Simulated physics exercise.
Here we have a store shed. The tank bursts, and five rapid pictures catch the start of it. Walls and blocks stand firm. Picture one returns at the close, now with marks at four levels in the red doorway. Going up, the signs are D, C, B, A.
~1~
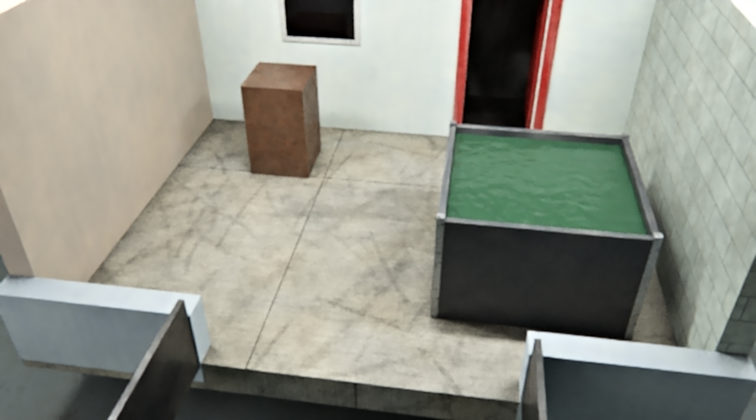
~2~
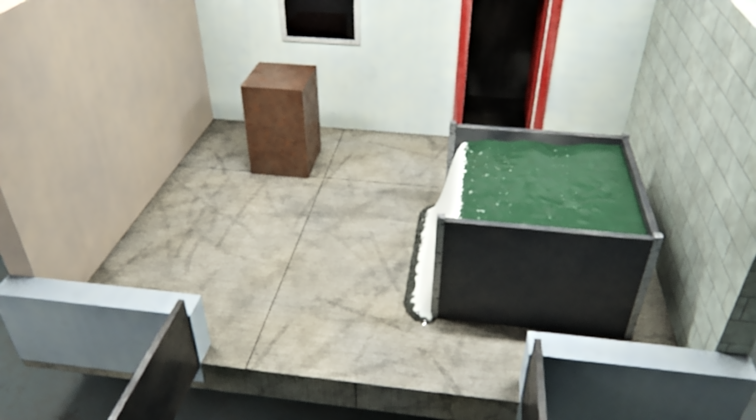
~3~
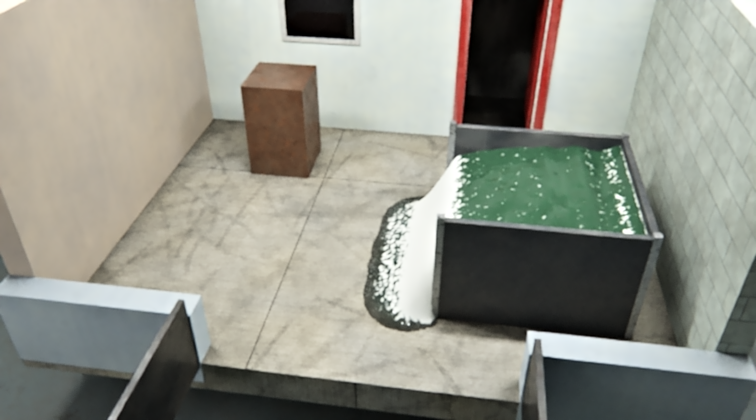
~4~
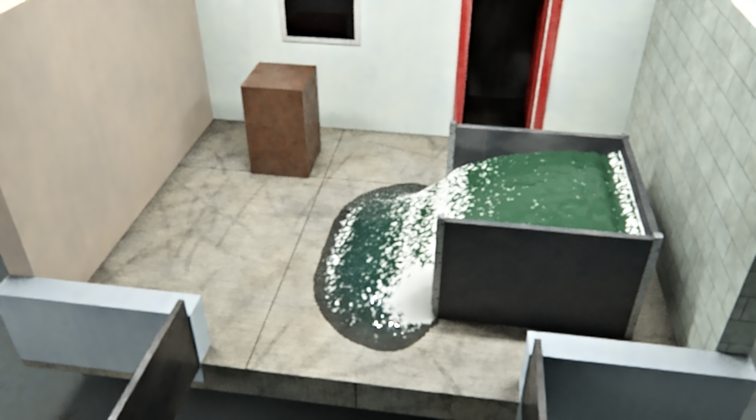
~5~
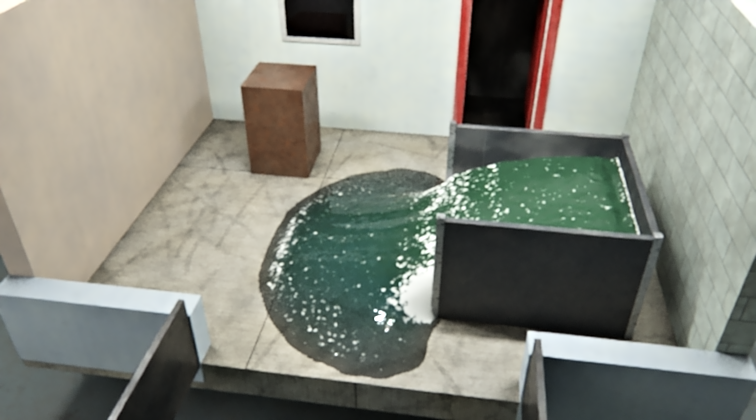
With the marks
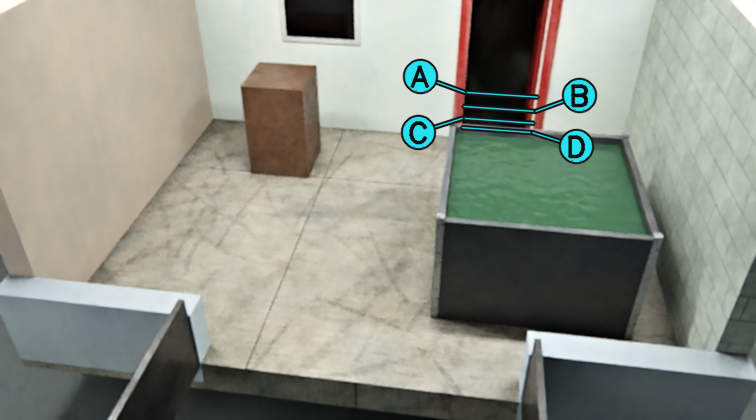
Green water in a dark tank poured out over its left side in a white, foamy rush, then spread leftward across the shed's pale floor in a widening, rounded pool.
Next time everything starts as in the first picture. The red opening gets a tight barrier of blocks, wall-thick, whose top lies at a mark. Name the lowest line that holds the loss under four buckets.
Go for D.
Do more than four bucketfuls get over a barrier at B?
No, not at all.
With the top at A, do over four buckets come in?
No, not at all.
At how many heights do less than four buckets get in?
All of them.
On the marked copy, A at (501, 94); B at (499, 108); C at (498, 120); D at (496, 130); from the bottom up D, C, B, A.
With A, nothing gets over.
With B, nothing gets over.
With C, nothing gets over.
With D, a splash gets over, under a bucket.
